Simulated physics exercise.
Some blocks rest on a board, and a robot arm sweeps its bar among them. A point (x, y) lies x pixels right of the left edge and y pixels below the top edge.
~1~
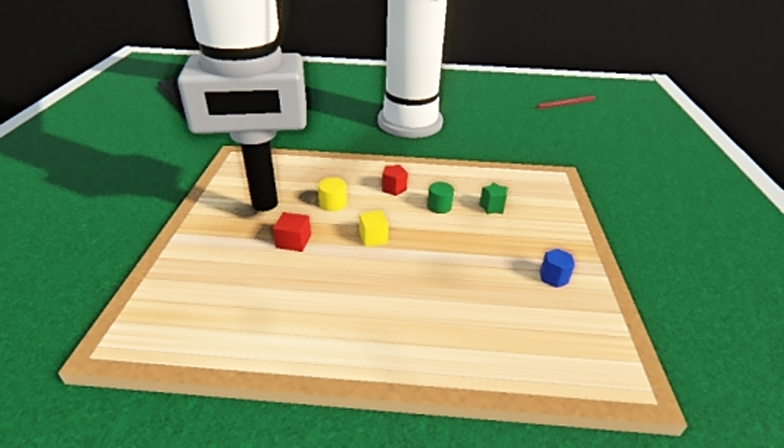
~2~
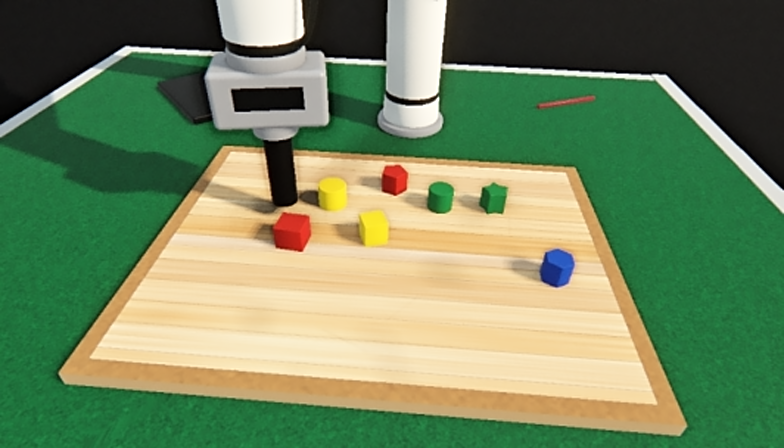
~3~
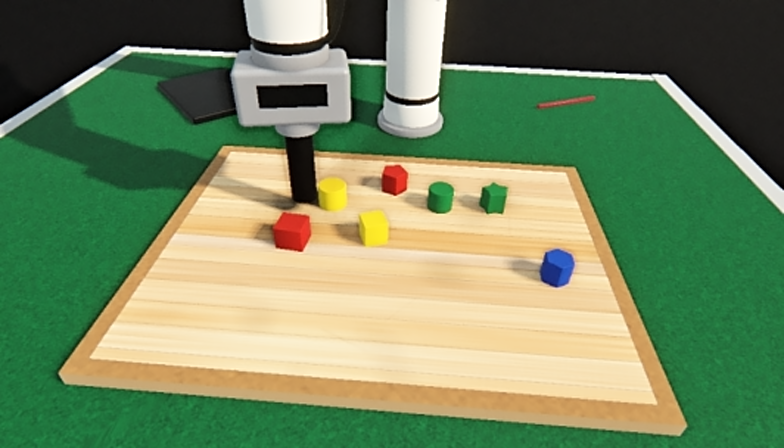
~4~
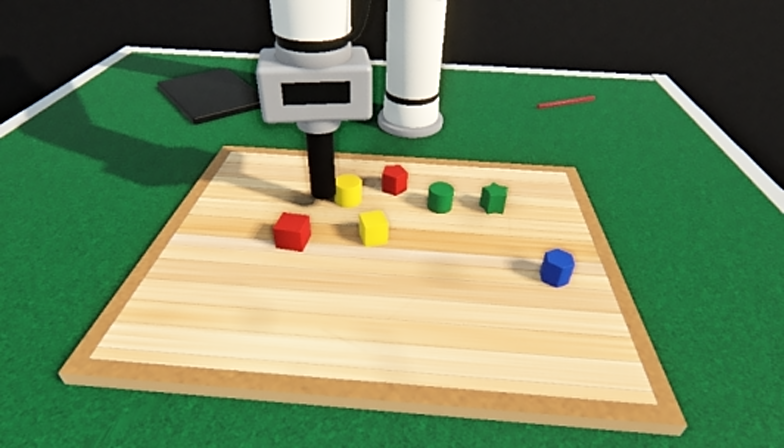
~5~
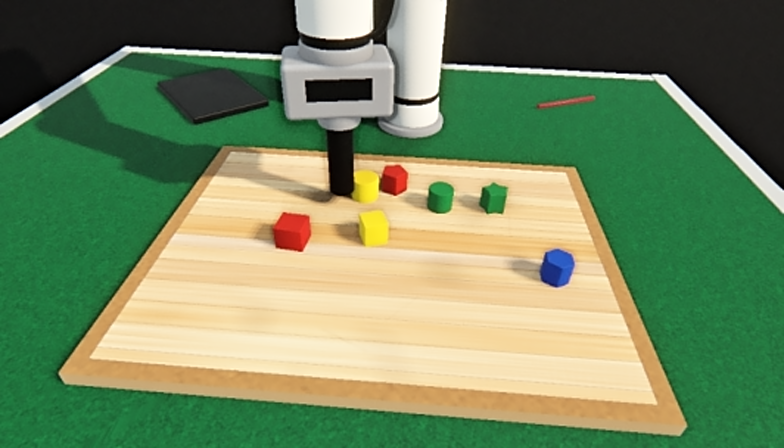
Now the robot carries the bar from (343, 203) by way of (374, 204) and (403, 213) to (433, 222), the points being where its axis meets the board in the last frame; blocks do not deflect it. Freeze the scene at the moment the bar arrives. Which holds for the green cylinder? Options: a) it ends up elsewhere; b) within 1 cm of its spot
b.
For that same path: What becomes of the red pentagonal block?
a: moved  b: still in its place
That would be a.
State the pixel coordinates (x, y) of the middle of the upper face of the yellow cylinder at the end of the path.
For the centre of its top, I'd go with (385, 173).
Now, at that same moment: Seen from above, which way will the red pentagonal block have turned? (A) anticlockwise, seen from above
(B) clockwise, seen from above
B.
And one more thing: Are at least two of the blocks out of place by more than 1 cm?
Yes, I think so.
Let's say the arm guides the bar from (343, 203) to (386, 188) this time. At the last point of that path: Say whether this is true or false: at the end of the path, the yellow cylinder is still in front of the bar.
The statement is true.
On the path given first. One third of the way, bar at (375, 191); yellow cylinder at (385, 173); red pentagonal block at (405, 166), turned 35° clockwise.
Two thirds of the way, bar at (404, 200); yellow cylinder at (385, 173); red pentagonal block at (405, 166), turned 35° clockwise.
At the end, bar at (435, 209); yellow cylinder at (385, 173); red pentagonal block at (405, 166), turned 35° clockwise; green cylinder unmoved.
